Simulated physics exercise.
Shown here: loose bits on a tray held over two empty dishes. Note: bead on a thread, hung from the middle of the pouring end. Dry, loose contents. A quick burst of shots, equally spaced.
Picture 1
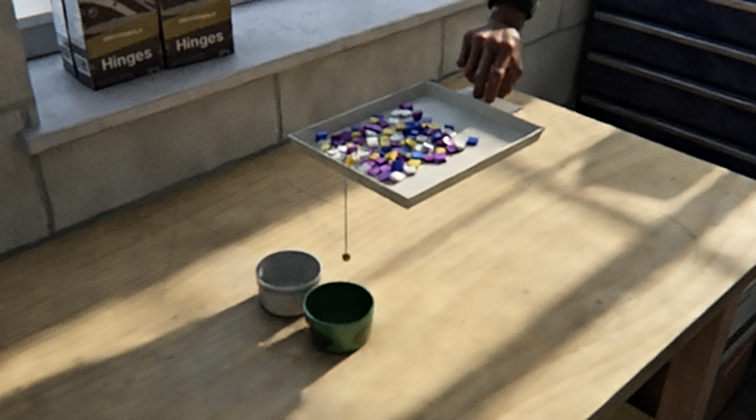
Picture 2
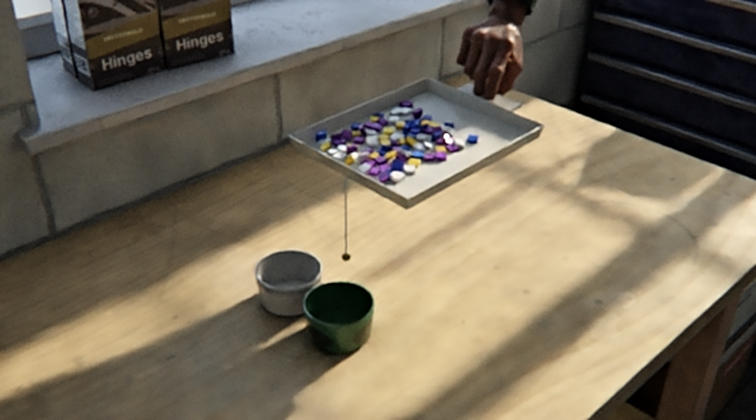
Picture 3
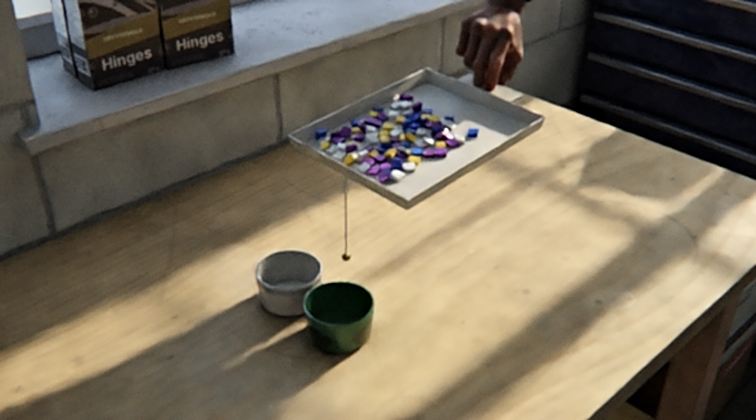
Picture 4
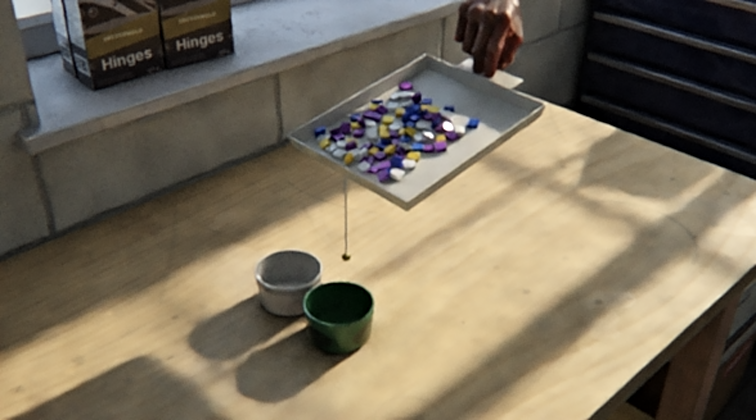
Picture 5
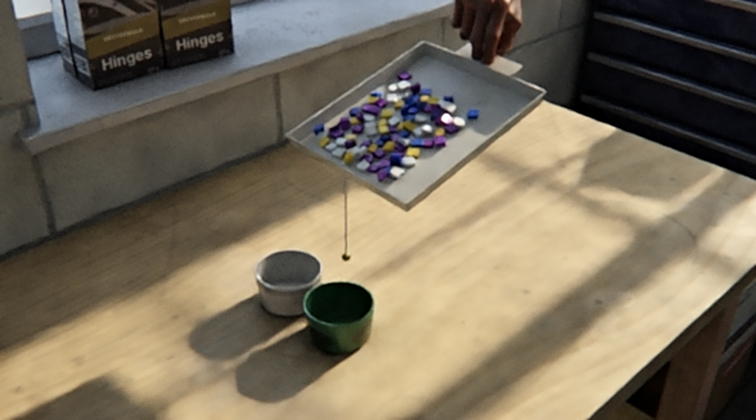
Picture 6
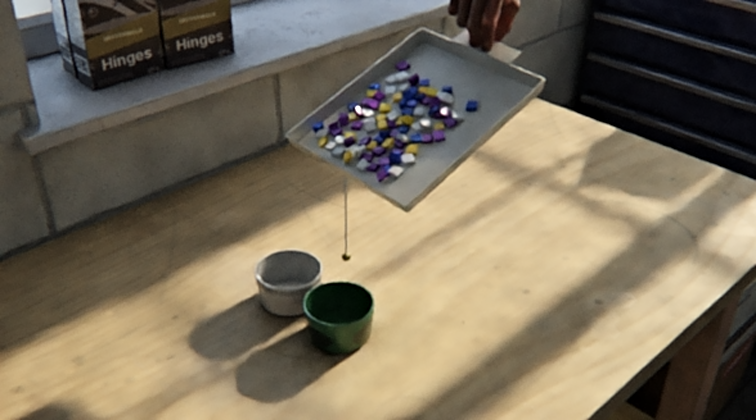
On a sunlit wooden workbench, a hand gradually raising the far end of a tray of colourful tiles above two empty dishes.
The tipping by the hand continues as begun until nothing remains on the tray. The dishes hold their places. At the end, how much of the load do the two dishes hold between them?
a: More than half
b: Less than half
(a) More than half.
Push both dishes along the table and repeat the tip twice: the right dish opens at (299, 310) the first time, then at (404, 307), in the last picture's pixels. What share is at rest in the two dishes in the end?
About 30 per cent, then about 20 per cent.
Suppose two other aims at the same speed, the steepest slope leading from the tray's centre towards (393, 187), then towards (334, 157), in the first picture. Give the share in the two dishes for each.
Lab note: Case 1 near 30 %, case 2 near 20 %.
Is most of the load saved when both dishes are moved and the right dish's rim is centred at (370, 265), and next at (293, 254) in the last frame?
The pair would catch the lesser share the first time and the lesser share the second time.
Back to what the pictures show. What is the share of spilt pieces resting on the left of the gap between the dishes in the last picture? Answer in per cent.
Share to the left: Near 40 per cent.
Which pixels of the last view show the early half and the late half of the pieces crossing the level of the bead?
At (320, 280) for the first part, then at (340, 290) for the others.
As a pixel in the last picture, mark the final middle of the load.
The centre comes to rest close to (333, 326).
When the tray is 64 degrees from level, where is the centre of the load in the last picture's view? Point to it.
I'd put the middle close to (358, 147).
Soon after the last picture, tray tipped steeply; nearly all on the tray; a stray few in the air.
A little later, tray tipped past a quarter turn; about a third on the tray; a small part in the right dish; a small part in the left dish; a small part outside both; about a third in the air.
Later still, tray tipped past a quarter turn; about a third in the right dish; about a quarter in the left dish; about a third outside both.
At rest, tray tipped past a quarter turn; about a third in the right dish; about a quarter in the left dish; about a third outside both.
